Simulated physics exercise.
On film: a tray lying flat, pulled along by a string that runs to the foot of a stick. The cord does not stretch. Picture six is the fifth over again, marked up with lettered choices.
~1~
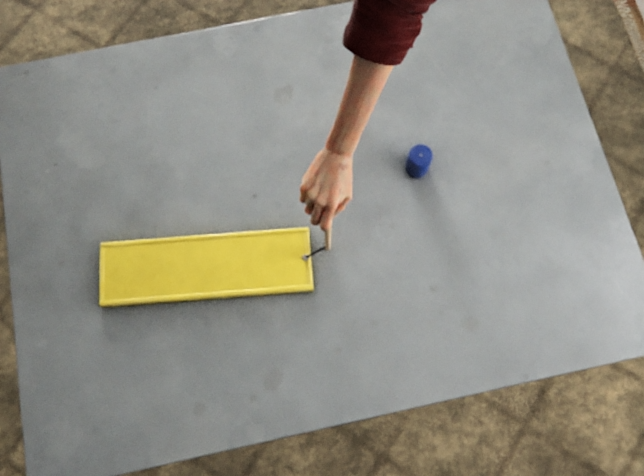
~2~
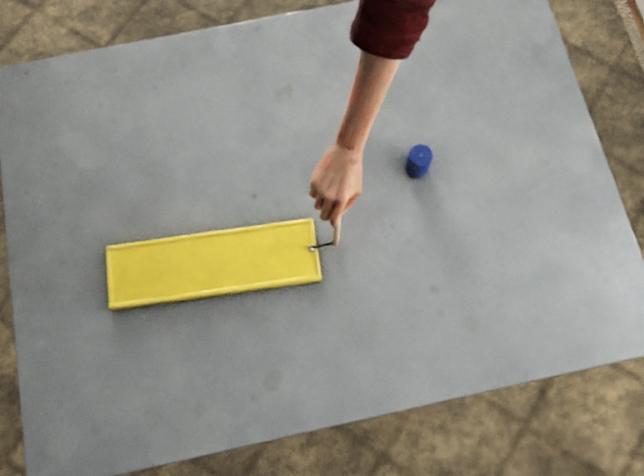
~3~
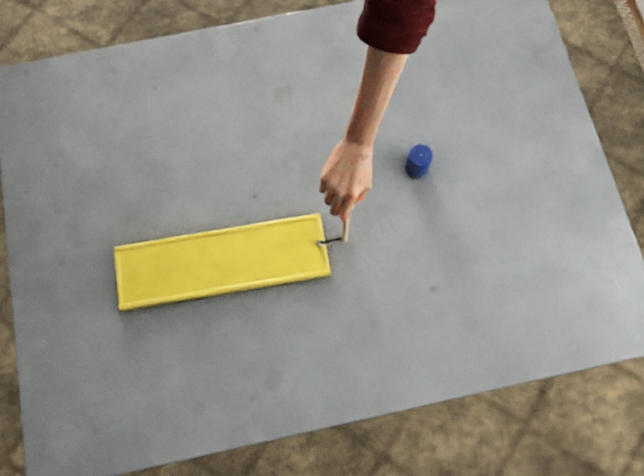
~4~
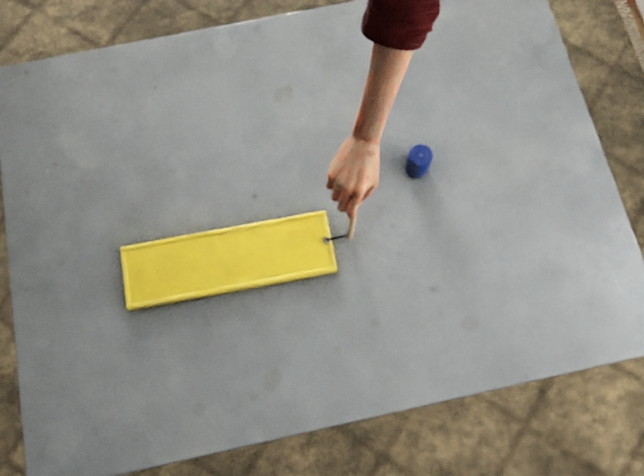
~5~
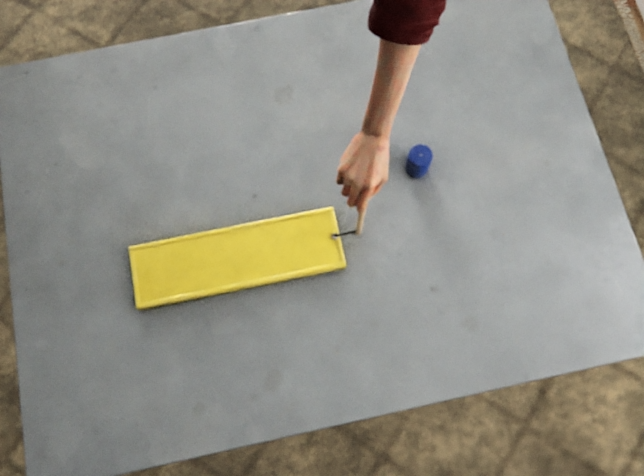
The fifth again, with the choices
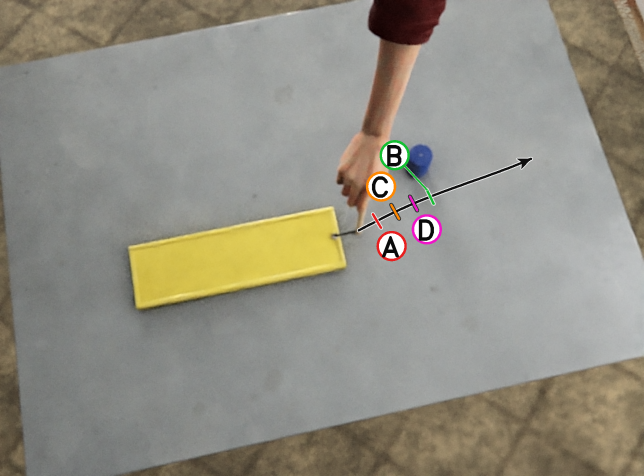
A hand at the end of a dark red sleeve reaches down over a grey tabletop, seen from above, with patterned brown flooring around it. A long yellow tray lies left of centre, joined by a short dark cord at its right end, and a small blue candle stands to the right. The hand moves slowly rightward and slightly upward, drawing the tray along as it turns slightly, while the candle and view stay still.
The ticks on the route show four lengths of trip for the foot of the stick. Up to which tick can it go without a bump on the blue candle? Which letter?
It should halt at B.
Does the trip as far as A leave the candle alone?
Yes.
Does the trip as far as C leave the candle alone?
Yes.
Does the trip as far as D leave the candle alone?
Yes.
On the marked copy, A at (377, 221); B at (430, 197); C at (395, 212); D at (414, 204); the route from (359, 230) via (445, 191) to (531, 159).
With B. Early on, foot of the stick (383, 218), middle of the tray (264, 249).
Further on, foot of the stick (407, 207), middle of the tray (290, 241).
At the end, foot of the stick (430, 197), middle of the tray (314, 233); nothing has been touched.
As for the rest, A is safe but short; C is safe but short; D is safe but short.
